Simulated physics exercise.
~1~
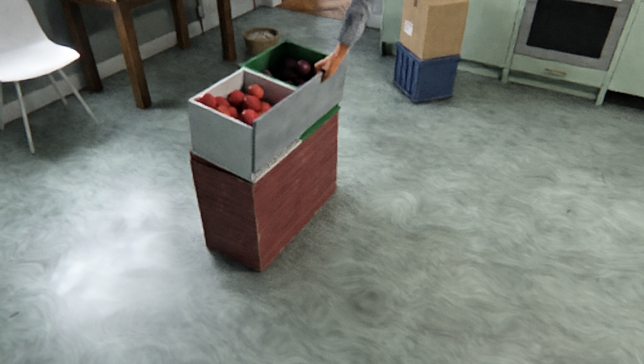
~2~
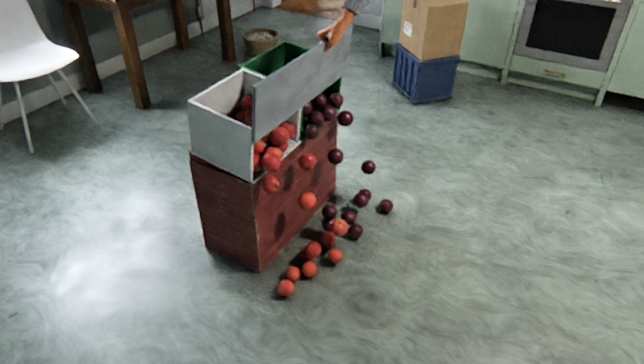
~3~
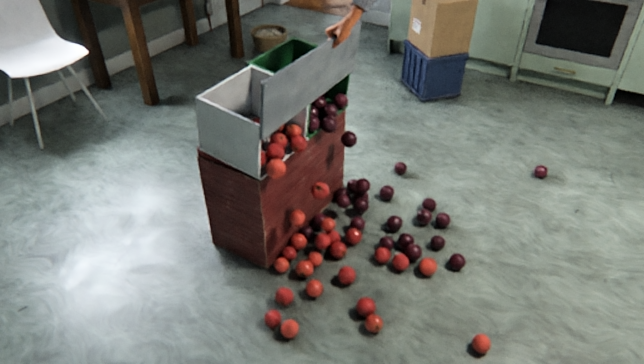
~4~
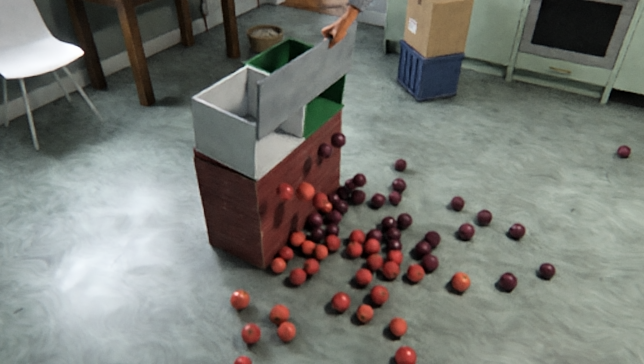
A gate was pulled up by a hand on the side of two open boxes, and red and dark purple balls poured down onto the floor, rolling out to the right and toward the front until the white box looked empty.
